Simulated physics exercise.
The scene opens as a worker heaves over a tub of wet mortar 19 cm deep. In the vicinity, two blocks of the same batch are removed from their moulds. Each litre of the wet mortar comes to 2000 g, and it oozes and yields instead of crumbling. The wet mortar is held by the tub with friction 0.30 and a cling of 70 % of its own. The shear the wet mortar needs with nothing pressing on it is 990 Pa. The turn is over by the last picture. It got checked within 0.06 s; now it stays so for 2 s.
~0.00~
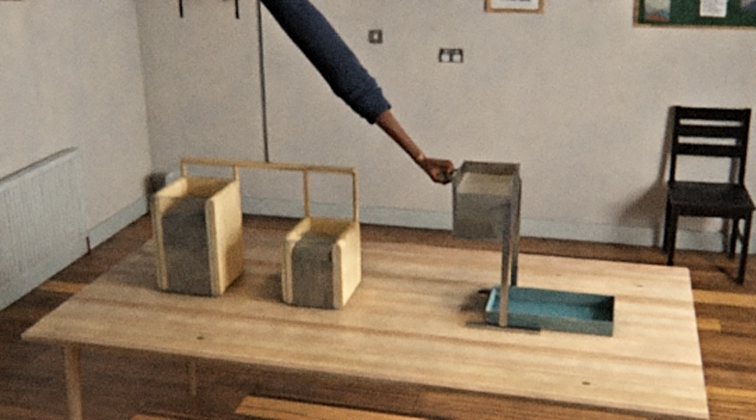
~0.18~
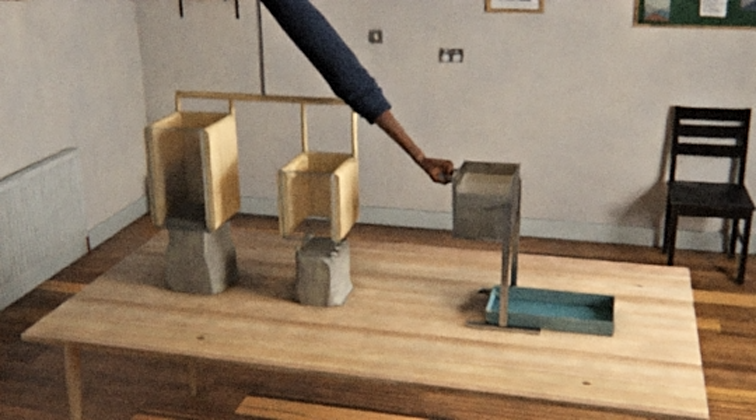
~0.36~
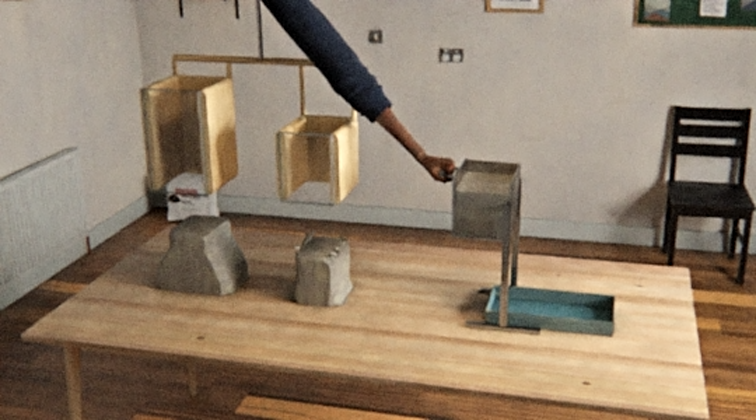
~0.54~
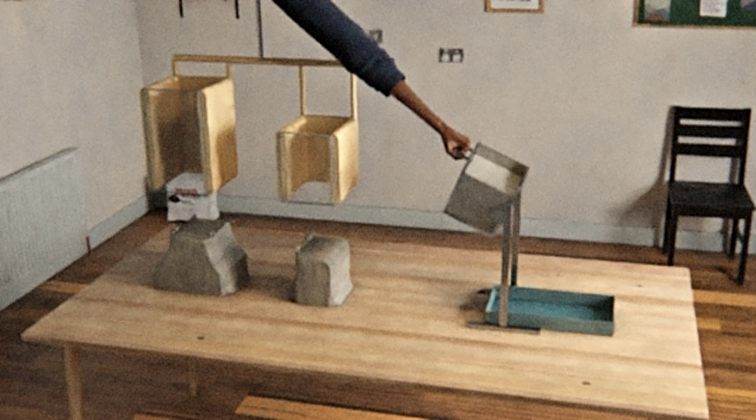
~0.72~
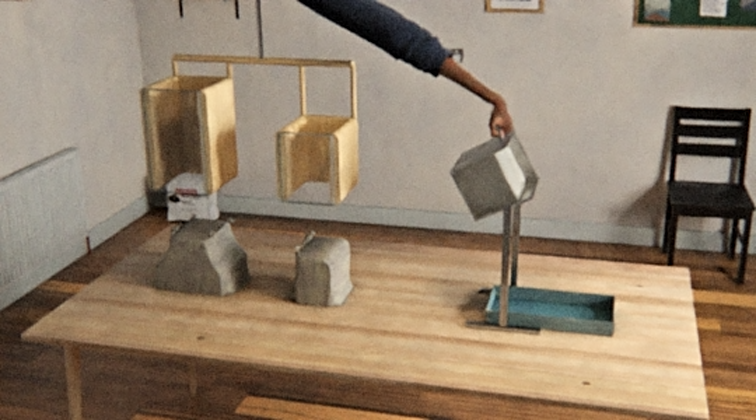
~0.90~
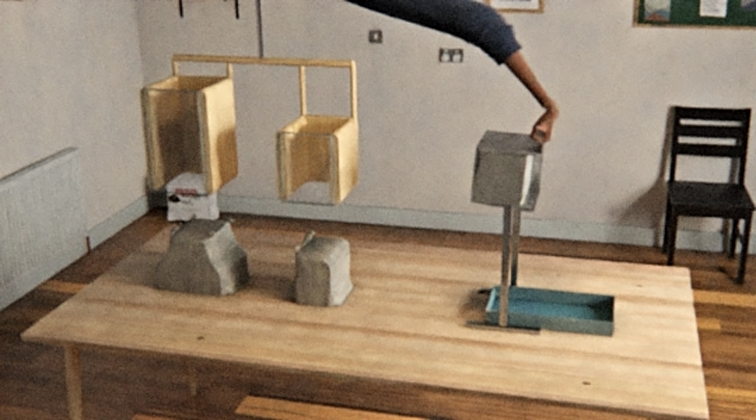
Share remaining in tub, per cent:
Near 100 percent.
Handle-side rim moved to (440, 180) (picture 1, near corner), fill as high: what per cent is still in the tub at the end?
Close to 45 per cent would still be in the tub.
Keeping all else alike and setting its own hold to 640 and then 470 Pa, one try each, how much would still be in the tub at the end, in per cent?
Expect about 70 in a hundred, then about 55 in a hundred.
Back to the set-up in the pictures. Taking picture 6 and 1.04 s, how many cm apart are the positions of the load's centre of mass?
It has moved close to 1 cm.
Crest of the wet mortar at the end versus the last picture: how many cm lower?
0 cm or so.
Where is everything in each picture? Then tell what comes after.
In the first frame, handle-side rim at (455, 180), tilt 0 degrees; crest of the wet mortar at (462, 192); block heights 30 cm, 19 cm (left to right).
In the second frame, handle-side rim at (455, 180), tilt 0 degrees; crest of the wet mortar at (462, 192); block heights 28 cm, 19 cm (left to right).
In the third frame, handle-side rim at (456, 178), tilt 2 degrees; crest of the wet mortar at (459, 191); block heights 23 cm, 19 cm (left to right).
In the fourth frame, handle-side rim at (470, 161), tilt 24 degrees; crest of the wet mortar at (465, 174); block heights 22 cm, 19 cm (left to right).
In the fifth frame, handle-side rim at (507, 148), tilt 62 degrees; crest of the wet mortar at (493, 155); block heights 22 cm, 19 cm (left to right).
In the sixth frame, handle-side rim at (539, 157), tilt 94 degrees; crest of the wet mortar at (484, 152); block heights 22 cm, 19 cm (left to right).
After 1.04 s, the tub is at 94 degrees and holds 100 %.
After 1.21 s, the tub is at 94 degrees and holds 100 %.
After 1.38 s, the tub is at 94 degrees and holds 100 %.
After 1.55 s, the tub is at 94 degrees and holds 100 %.
After 2.90 s, the tub is at 94 degrees and holds 100 %.
